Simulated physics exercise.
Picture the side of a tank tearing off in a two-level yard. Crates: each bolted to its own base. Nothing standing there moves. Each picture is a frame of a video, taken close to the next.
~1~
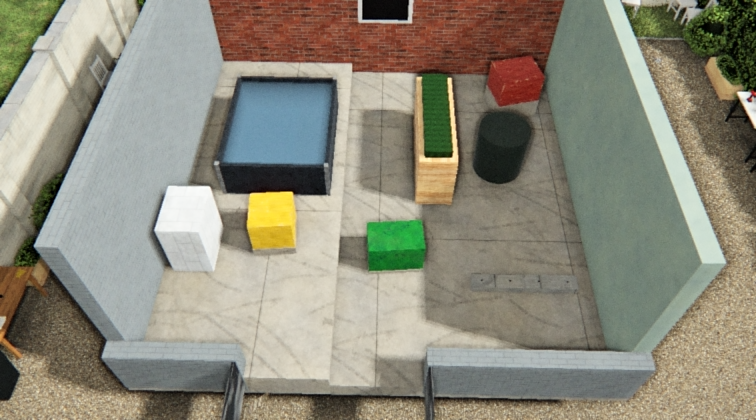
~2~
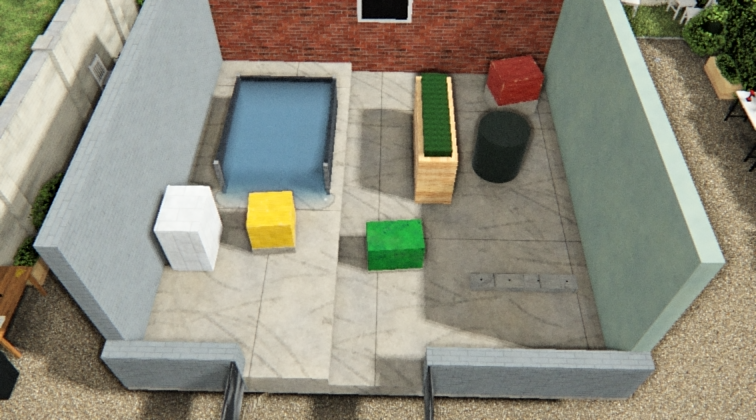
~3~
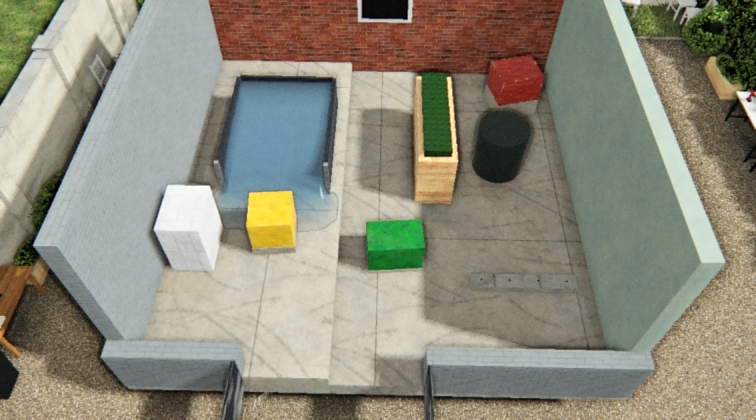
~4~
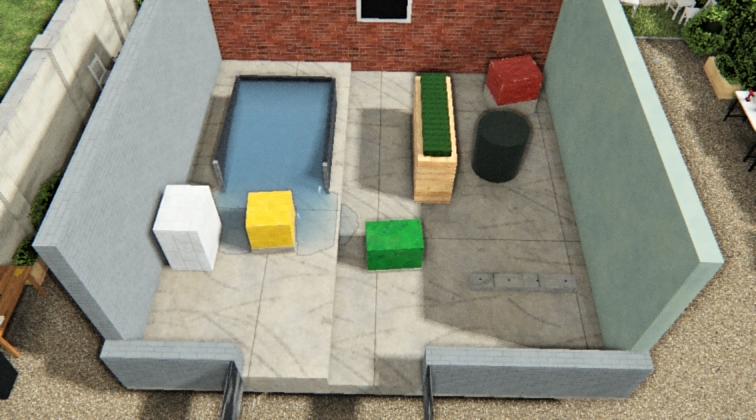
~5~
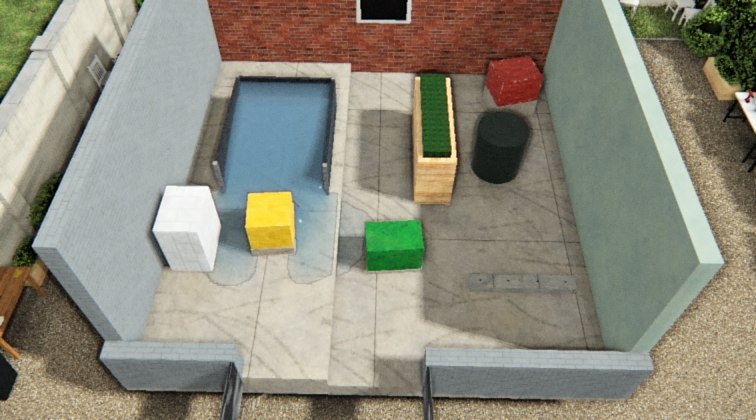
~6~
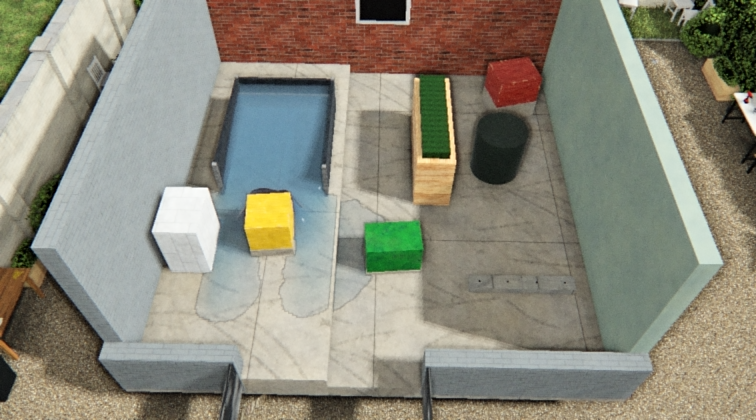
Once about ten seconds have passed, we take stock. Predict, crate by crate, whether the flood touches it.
My prediction: The red crate remains untouched; the green crate is touched; the yellow crate is touched.
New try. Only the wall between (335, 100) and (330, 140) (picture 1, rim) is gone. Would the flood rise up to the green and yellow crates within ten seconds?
One by one: Green ends up wet, yellow keeps dry.
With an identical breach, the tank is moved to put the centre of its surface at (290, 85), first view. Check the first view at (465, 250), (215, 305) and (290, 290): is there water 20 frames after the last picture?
Submerged, submerged, submerged.
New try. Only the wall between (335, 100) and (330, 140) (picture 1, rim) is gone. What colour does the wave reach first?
The green one.
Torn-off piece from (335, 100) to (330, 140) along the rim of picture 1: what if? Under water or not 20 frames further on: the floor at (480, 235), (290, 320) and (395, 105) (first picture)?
Read off point by point, the answer is soaking, not soaked, soaking.
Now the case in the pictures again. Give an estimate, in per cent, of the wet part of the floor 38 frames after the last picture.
Around 80 percent of it.
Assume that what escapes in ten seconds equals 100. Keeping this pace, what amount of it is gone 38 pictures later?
It works out at roughly 80 per cent.
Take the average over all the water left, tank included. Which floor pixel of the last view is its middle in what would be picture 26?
The spot I would choose is (287, 203).
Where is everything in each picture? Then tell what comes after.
Still water in the open tank at (280, 122), in the first frame.
The front is at (219, 194), out from the gap at (275, 184), in the second frame.
Water pours out at (276, 185) and has run to a hidden place, in the third frame.
Water pours out at (275, 185) and has run to a hidden place, in the fourth frame.
Water pours out at (275, 186) and has run to (218, 279), in the fifth frame.
The front is at (218, 316), out from the gap at (274, 187), in the sixth frame.
A moment on, water covers 25 % of the floor; the red crate not reached, the green crate water round its plinth, the yellow crate water round its plinth.
Next, water covers 40 % of the floor; the red crate not reached, the green crate water round its plinth, the yellow crate water round its plinth.
Then, water covers 50 % of the floor; the red crate not reached, the green crate water round its plinth, the yellow crate water round its plinth.
Later, water covers 80 % of the floor; the red crate water round its plinth, the green crate water round its plinth, the yellow crate water round its plinth.
In the end, water covers 95 % of the floor; the red crate stayed above the water, the green crate was topped, the yellow crate was topped.
